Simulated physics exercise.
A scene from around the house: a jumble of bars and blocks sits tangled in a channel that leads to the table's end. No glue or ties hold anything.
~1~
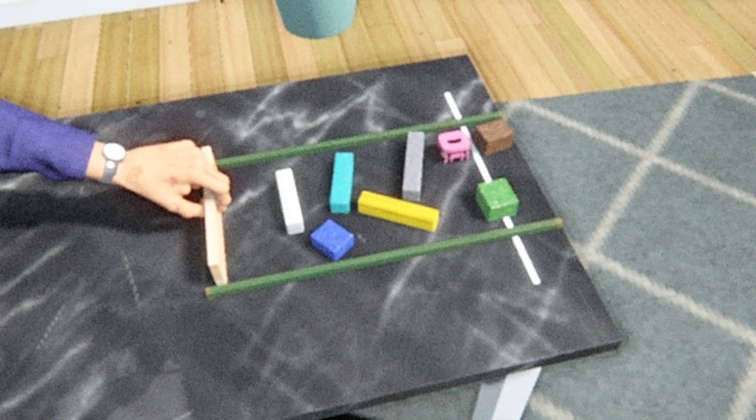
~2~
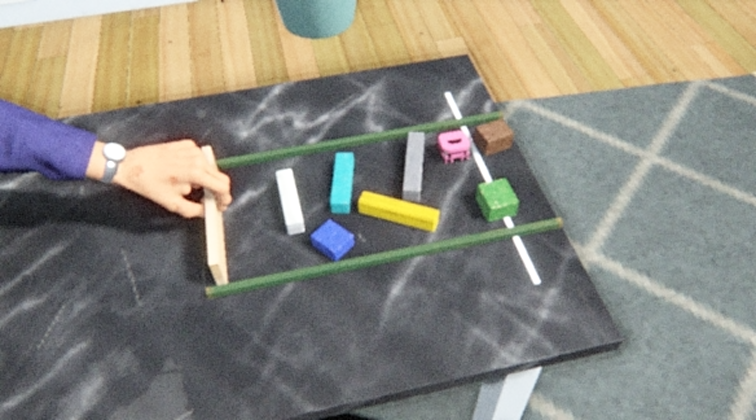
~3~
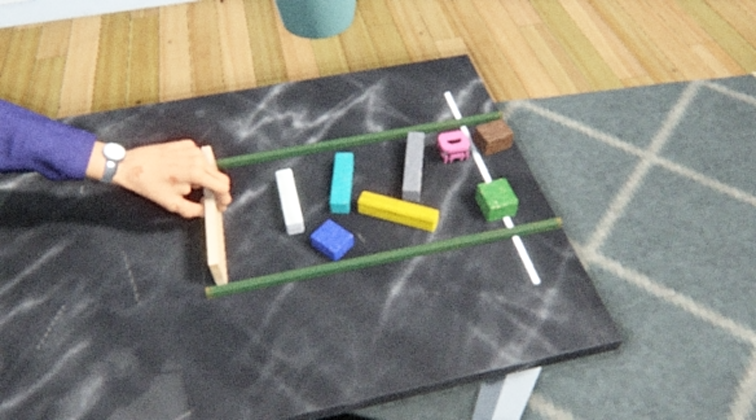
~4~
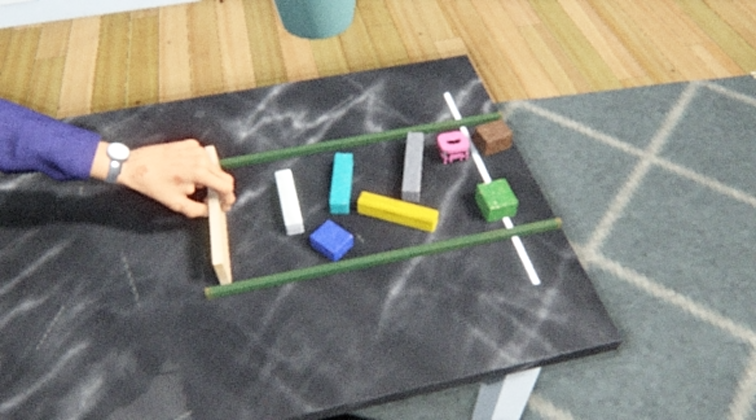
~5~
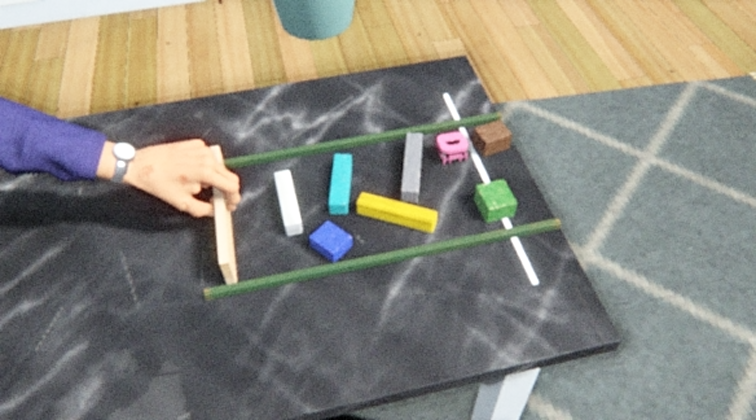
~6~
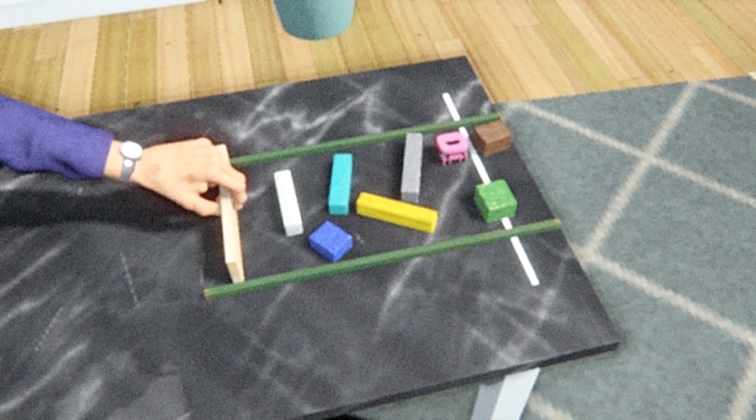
On a dark marble-patterned tabletop, a hand slid a wooden board slightly to the right between two green rails, while the scattered colored bars and blocks ahead of it stayed still.
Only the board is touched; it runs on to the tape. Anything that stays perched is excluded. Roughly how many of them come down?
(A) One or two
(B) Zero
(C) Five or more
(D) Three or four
Three or four (D).
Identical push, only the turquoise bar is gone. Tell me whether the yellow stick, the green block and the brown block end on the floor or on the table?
The yellow stick: Remains. The green block: Drops. The brown block: Drops.
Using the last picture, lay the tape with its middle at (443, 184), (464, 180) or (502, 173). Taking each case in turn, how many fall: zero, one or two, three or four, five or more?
Place one: Not one; place two: Either one or two; place three: More than four.
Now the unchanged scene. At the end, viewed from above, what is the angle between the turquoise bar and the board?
Angle: Around 0°.
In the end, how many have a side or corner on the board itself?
Result: 2 in all.
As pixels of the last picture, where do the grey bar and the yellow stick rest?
Looks like one lands around (512, 146), and the other around (540, 198).
Early on, none off yet; brown block at rest near (492, 139); green block at rest near (495, 201); pink case at rest near (452, 149).
A while later, none off yet; brown block travelled about its own width near (517, 135); green block travelled about its own width near (516, 187); pink case travelled about its own width near (491, 141).
Finally, the number that fall off is three or four; lost, pink case, green block and brown block.
